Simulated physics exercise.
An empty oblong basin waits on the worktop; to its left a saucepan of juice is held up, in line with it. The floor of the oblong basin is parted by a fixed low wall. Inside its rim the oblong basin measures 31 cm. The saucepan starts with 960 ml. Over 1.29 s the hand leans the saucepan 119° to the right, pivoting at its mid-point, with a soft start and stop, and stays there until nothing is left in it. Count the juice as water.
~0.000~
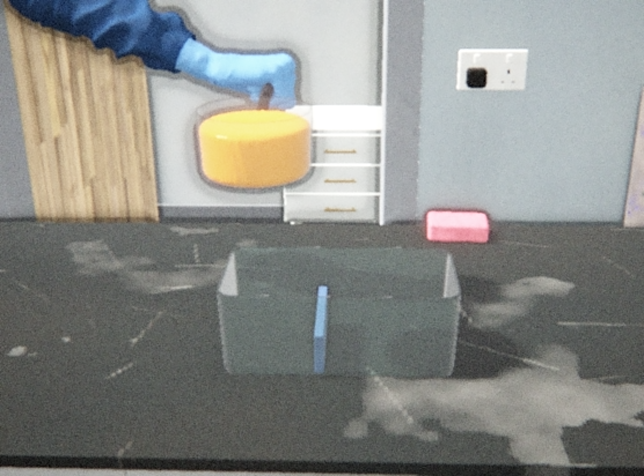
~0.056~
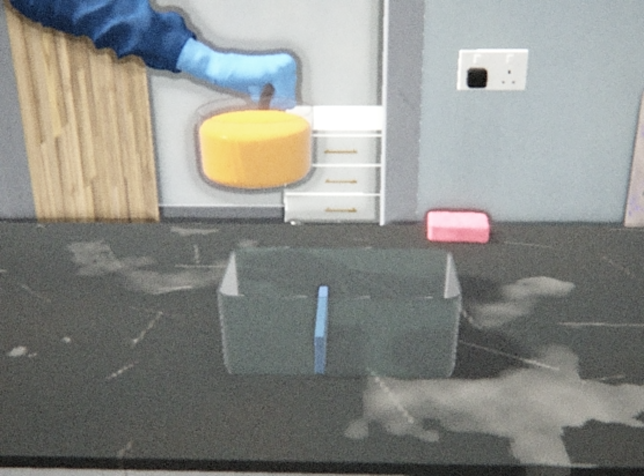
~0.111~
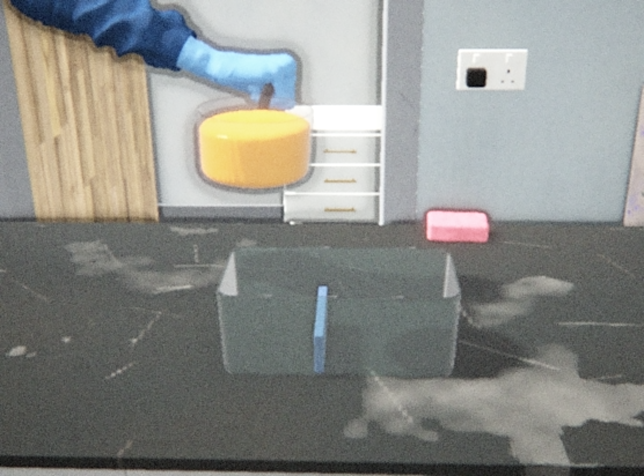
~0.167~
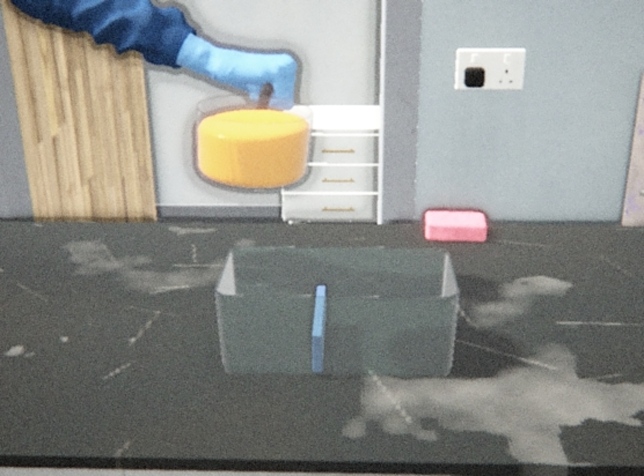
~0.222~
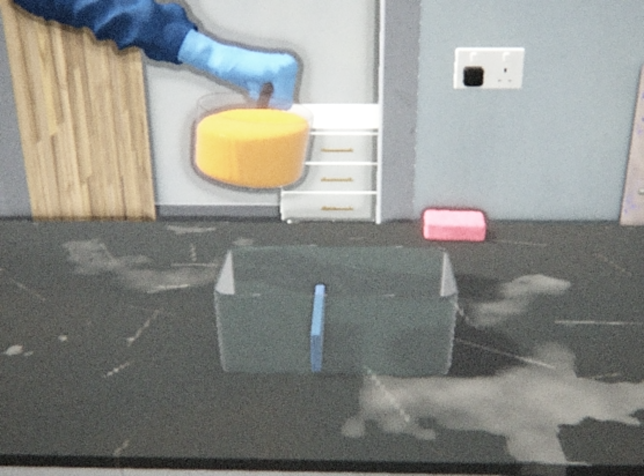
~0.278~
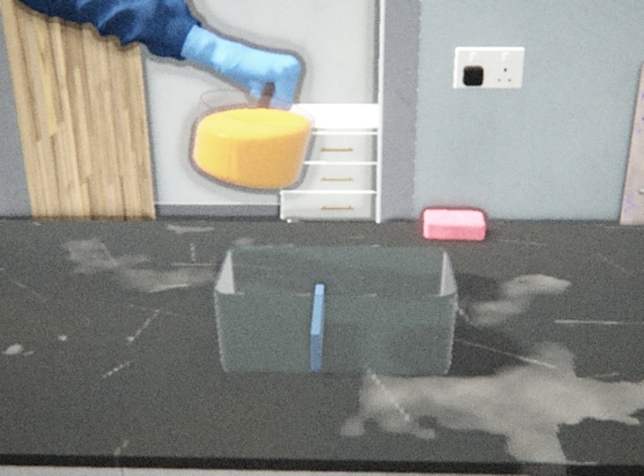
We see a gloved hand holding a round orange container above a dark worktop, up and to the left of an empty, clear oblong basin with a blue divider; the hand slowly leans the container slightly to the right.
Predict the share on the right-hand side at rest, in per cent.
About 91 per cent.
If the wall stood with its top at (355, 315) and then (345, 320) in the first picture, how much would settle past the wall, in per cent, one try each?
In turn about 65 and 70 per cent.
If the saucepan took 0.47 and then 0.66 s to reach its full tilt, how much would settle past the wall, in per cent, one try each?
First 75, then 80 per cent.
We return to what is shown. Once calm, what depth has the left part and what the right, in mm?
Some 4 mm on the left and 34 mm on the right.
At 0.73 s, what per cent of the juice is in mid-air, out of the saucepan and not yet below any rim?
Near 34 in a hundred.
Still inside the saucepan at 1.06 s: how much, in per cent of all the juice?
Near 7 in a hundred.
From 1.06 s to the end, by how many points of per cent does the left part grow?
About 5 per cent.
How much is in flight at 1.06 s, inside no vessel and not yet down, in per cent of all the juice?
About 12 per cent.
By 0.73 s the tilt is 72° and 56 per cent is still to pour, 0 is left of the wall and 11 right of it.
By 1.06 s the tilt is 110° and 7 per cent is still to pour, 3 is left of the wall and 79 right of it.
By 1.41 s the tilt is 119° and 0 per cent is still to pour, 7 is left of the wall and 91 right of it.
By 1.79 s the tilt is 119° and 0 per cent is still to pour, 7 is left of the wall and 91 right of it.
At rest 7 per cent lies left of the wall, 91 right of it and 1 outside.
